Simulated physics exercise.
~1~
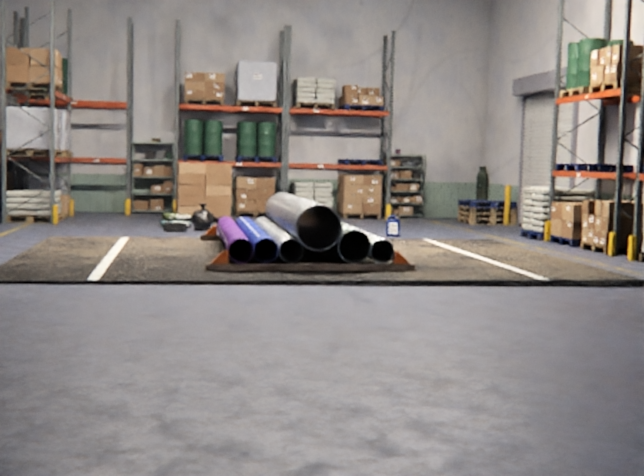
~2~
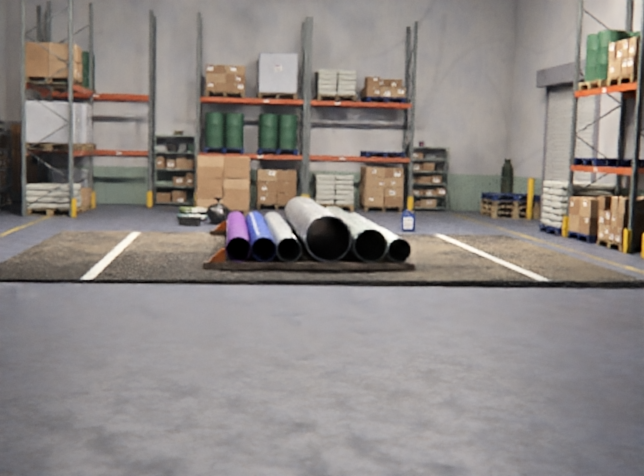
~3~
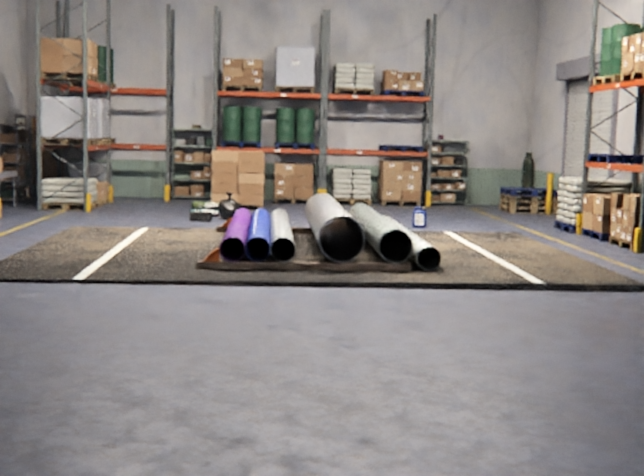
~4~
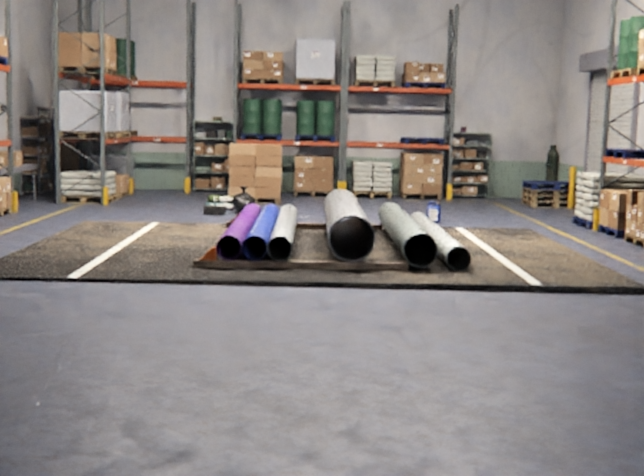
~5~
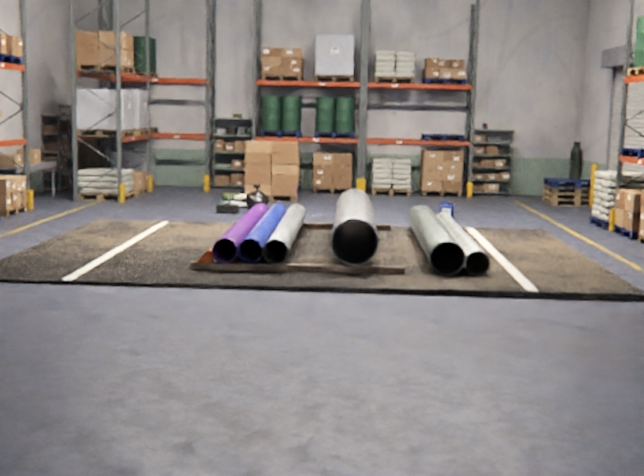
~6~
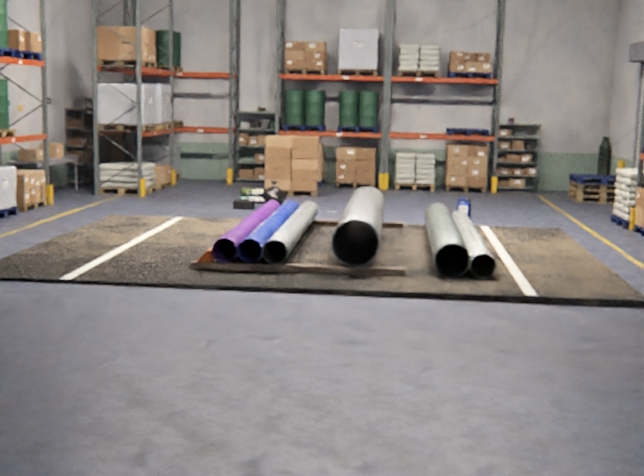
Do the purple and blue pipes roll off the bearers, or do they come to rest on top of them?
Both the purple pipe and the blue pipe come to rest on top of the bearers, at the left side.
